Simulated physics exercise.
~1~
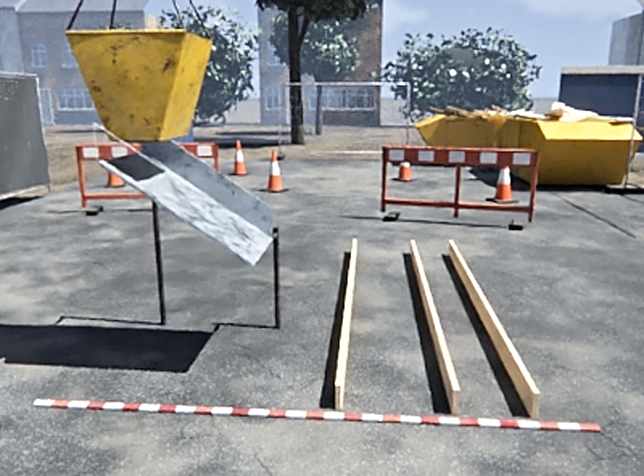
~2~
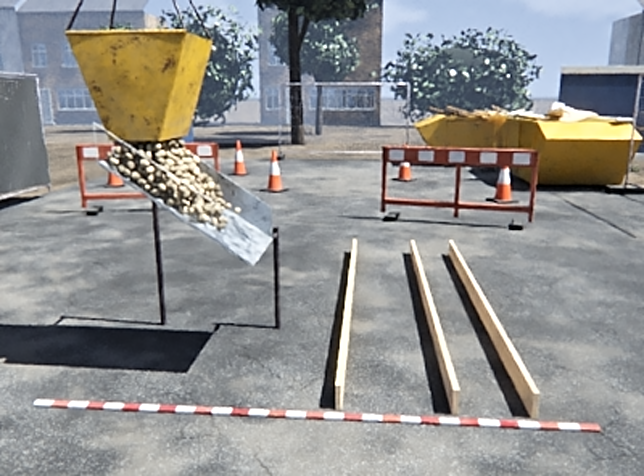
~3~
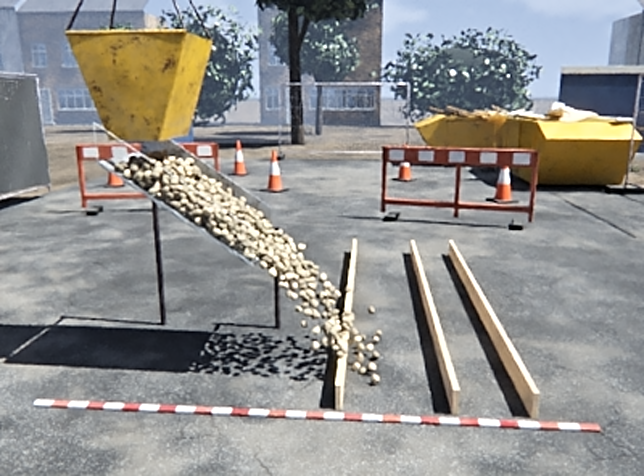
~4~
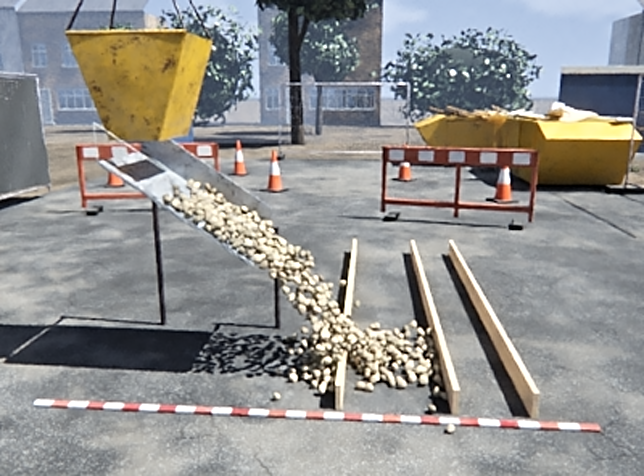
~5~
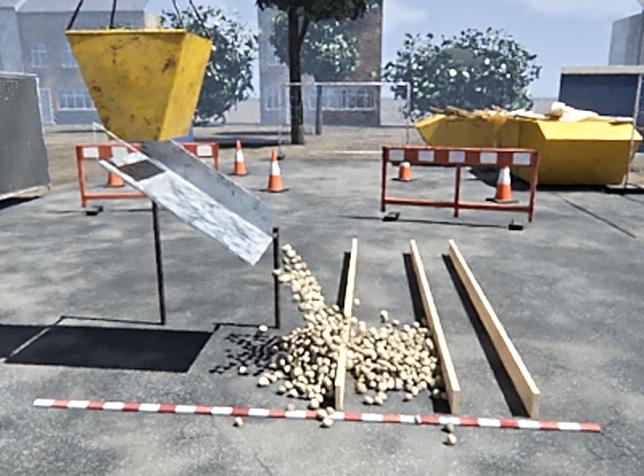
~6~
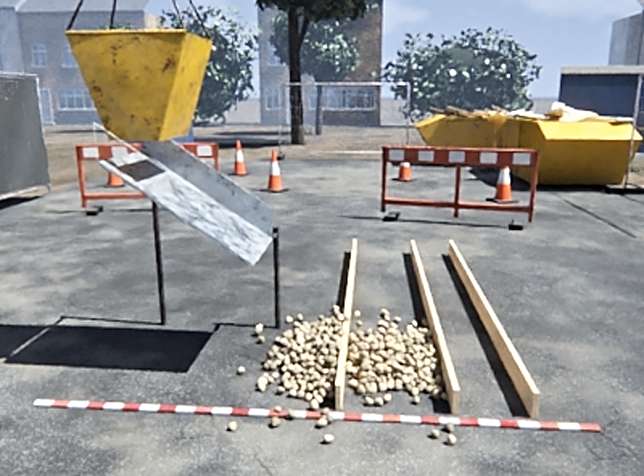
At first, a yellow skip hangs above an empty sloping metal chute on a paved yard, with three wooden planks and a red and white striped staff lying on the ground. Pale, rounded stones then drop from the skip onto the chute and slide down to the right. They pour off its lower end, landing around the nearest plank and spreading toward the middle one. The chute empties as the last stones fall. Finally, the stones rest in a low heap on both sides of the left plank, slightly more outside the bays than in the left bay, with a few strays near the staff and the right bay empty.
